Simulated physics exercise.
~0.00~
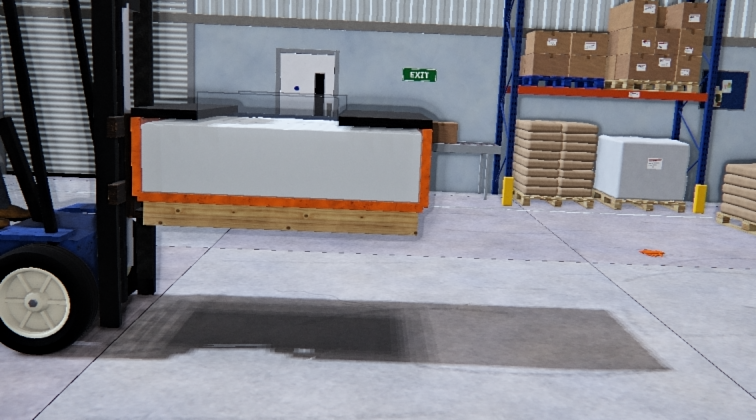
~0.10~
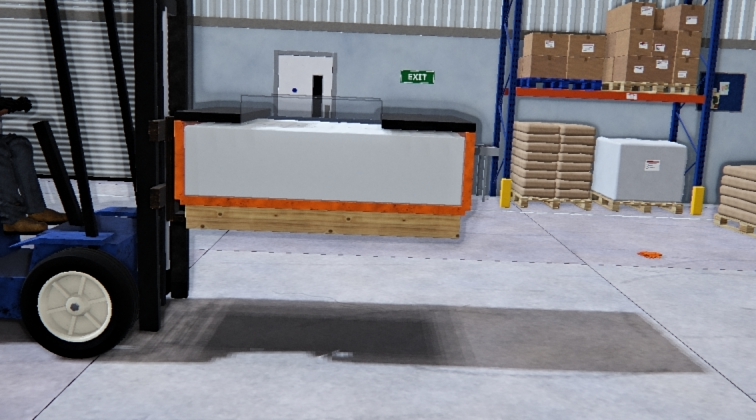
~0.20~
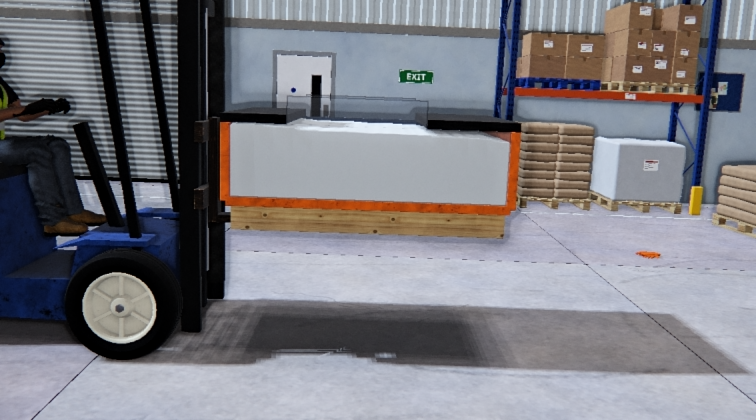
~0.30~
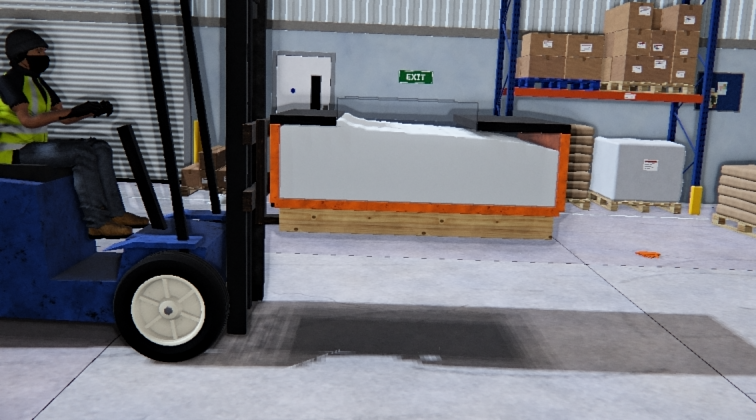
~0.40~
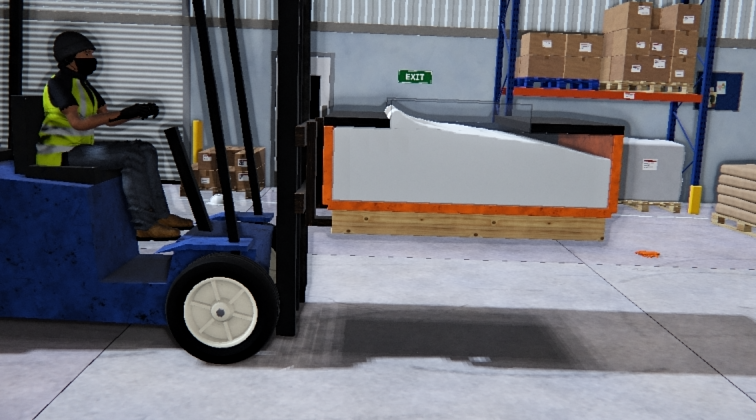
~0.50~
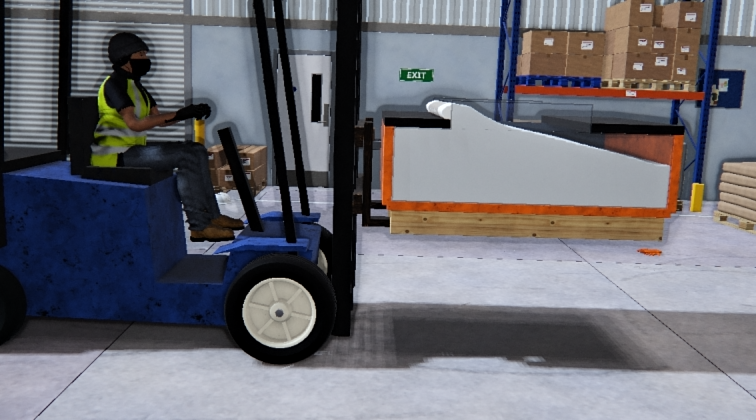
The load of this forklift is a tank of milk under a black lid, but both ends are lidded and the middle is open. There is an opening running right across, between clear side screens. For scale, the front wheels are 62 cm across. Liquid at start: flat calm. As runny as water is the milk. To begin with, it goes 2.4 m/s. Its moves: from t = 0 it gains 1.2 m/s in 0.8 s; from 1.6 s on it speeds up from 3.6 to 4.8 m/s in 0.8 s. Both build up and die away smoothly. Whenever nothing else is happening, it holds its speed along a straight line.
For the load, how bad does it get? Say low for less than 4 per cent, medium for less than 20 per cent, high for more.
Medium.
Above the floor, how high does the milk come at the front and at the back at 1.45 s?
Approx. 38 cm front, approx. 32 cm back.
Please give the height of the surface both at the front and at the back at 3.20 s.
Close to 38 cm in front, close to 26 cm behind.
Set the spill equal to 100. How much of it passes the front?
Share: Around 0%.
By 1.45 s the surface stands 33 cm at the back and 38 cm at the front; 3 per cent has gone, over the back.
By 2.30 s the surface stands 39 cm at the back and 20 cm at the front; 10 per cent has gone, over the back.
By 3.20 s the surface stands 26 cm at the back and 38 cm at the front; 7 per cent has gone, over the back.
By 5.28 s 7 per cent has gone, over the back, 41 of 610 litres.
